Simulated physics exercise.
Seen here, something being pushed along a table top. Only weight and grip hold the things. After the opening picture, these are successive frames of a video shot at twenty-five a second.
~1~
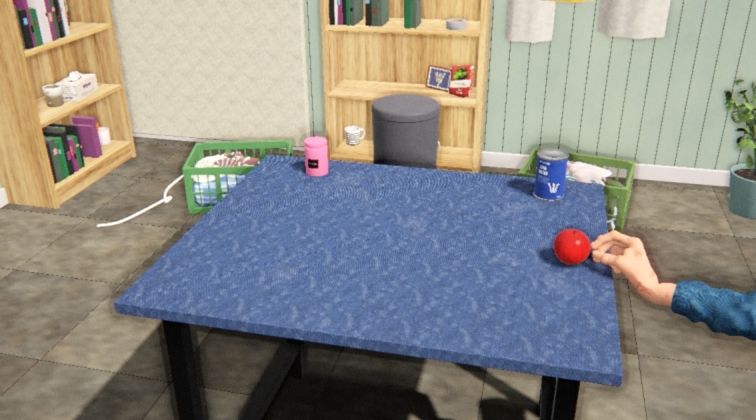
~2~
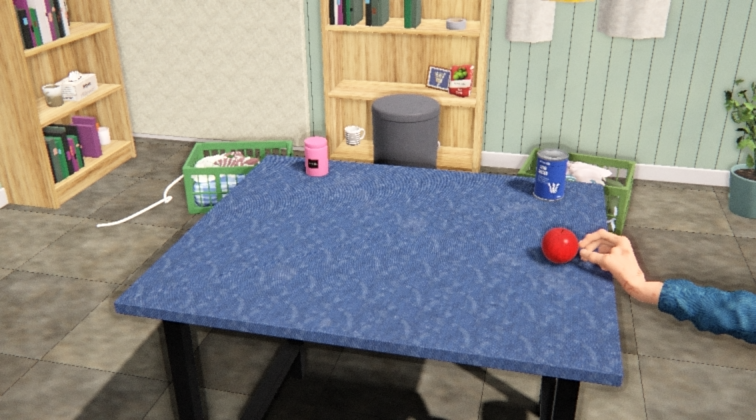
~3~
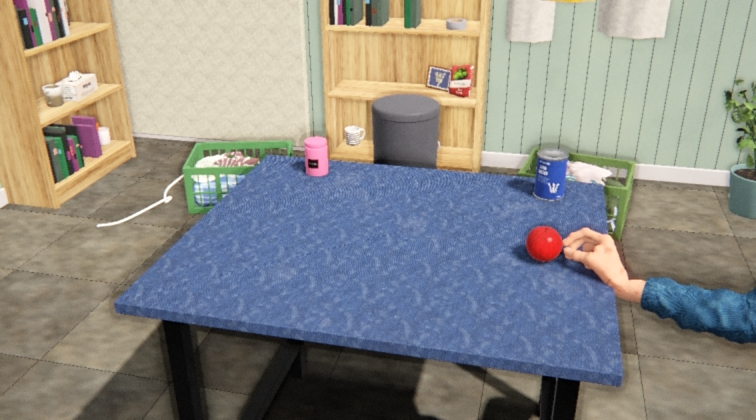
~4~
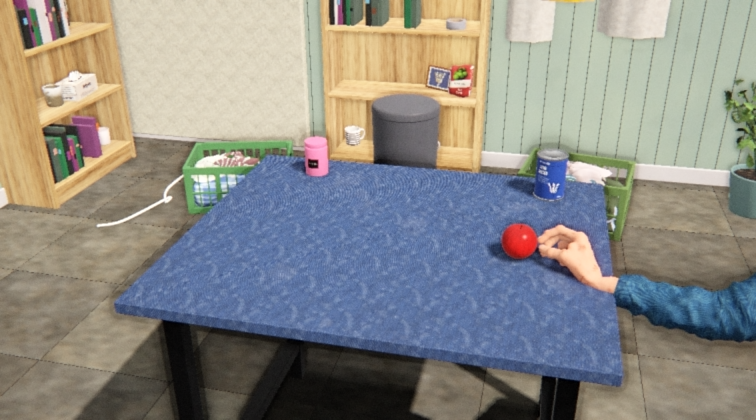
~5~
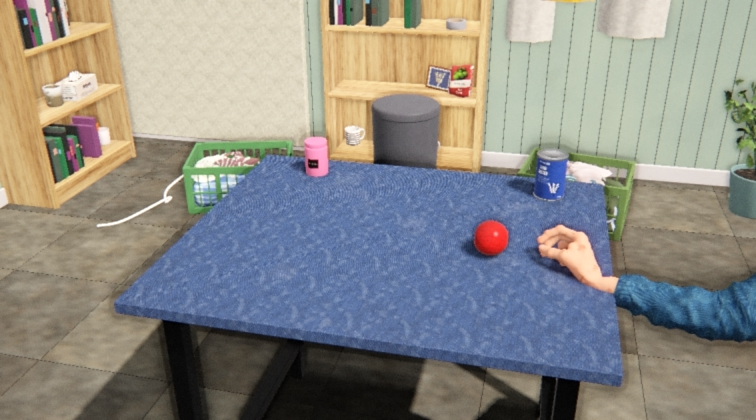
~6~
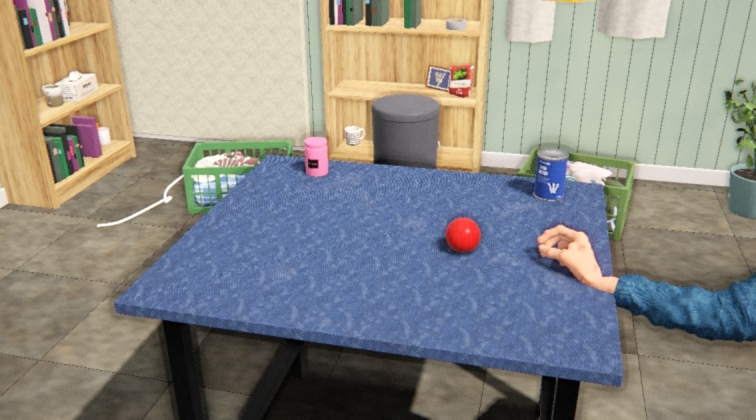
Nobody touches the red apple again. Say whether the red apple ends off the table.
The red apple drops to the floor.
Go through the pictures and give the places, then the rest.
The first picture shows under the hand; red apple (572, 247).
The second picture shows under the hand; red apple (560, 246).
The third picture shows under the hand; red apple (544, 244).
The fourth picture shows red apple (519, 241).
The fifth picture shows red apple (491, 238) moved about its own width.
The sixth picture shows red apple (463, 236) moved about its own width.
Then, 0.30 s later than the last frame, red apple moved well along near (283, 216).
Then, 0.70 s later than the last frame, red apple now off the table.
When it is over, off the table, red apple.
